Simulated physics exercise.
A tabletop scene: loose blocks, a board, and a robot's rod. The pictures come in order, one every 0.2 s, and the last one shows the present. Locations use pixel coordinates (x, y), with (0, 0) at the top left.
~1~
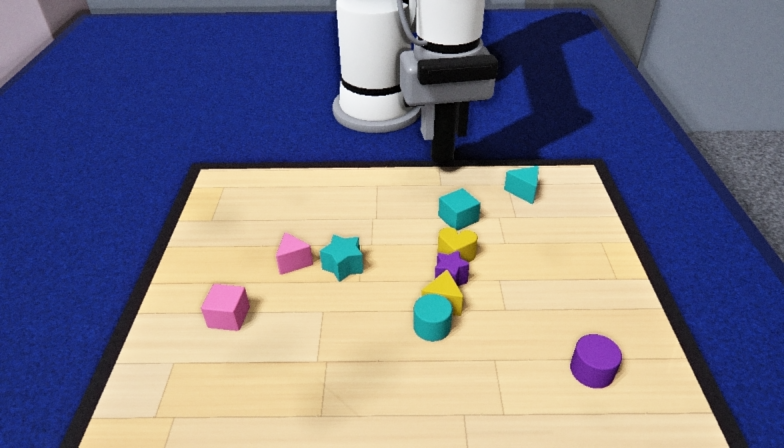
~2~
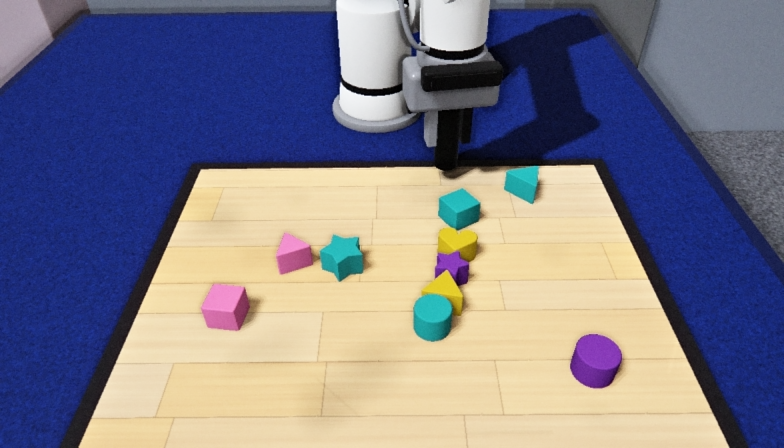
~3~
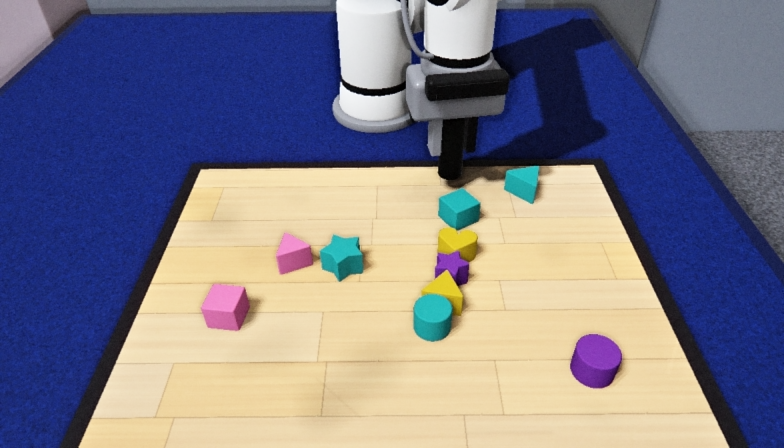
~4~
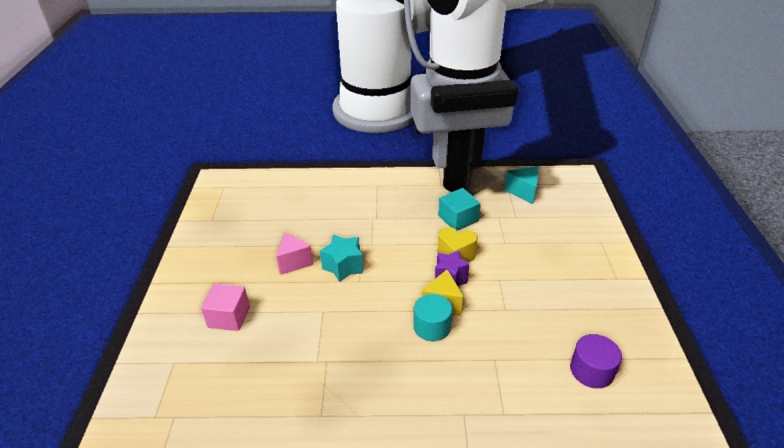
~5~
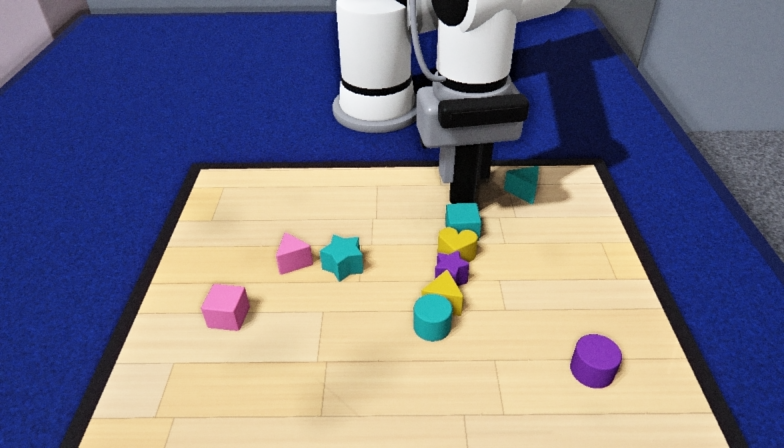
A robot arm lowered its black rod slowly toward a wooden board of scattered colorful blocks, drifting slightly right, then nudged the teal cube a little closer to the yellow heart while the other blocks stayed still.
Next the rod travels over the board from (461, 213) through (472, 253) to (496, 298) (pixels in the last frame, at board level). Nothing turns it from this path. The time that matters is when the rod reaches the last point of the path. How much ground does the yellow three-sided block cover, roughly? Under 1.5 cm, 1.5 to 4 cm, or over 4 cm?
Displaced more than 4 cm.
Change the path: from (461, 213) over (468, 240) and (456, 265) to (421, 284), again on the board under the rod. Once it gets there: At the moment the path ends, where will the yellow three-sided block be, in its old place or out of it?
Once the path ends, it is somewhere new.
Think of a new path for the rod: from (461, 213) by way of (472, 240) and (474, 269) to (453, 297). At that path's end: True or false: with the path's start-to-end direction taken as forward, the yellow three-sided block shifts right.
The statement is correct.
On the path given first. One third of the way, rod at (468, 226); turquoise circular block at (426, 326); yellow three-sided block at (434, 302); purple star-shaped block at (448, 281), turned 20° clockwise; yellow heart at (454, 259); turquoise square piece at (466, 240), turned 20° clockwise.
Two thirds of the way, rod at (480, 254); turquoise circular block at (416, 347); yellow three-sided block at (410, 321), turned 15° anticlockwise; purple star-shaped block at (433, 307), turned 30° clockwise; yellow heart at (448, 285), turned 25° clockwise; turquoise square piece at (471, 269), turned 40° clockwise.
At the end, rod at (498, 285); turquoise circular block at (410, 356); yellow three-sided block at (392, 327); purple star-shaped block at (420, 318), turned 35° clockwise; yellow heart at (439, 298), turned 55° clockwise; turquoise square piece at (473, 293), turned 70° clockwise.
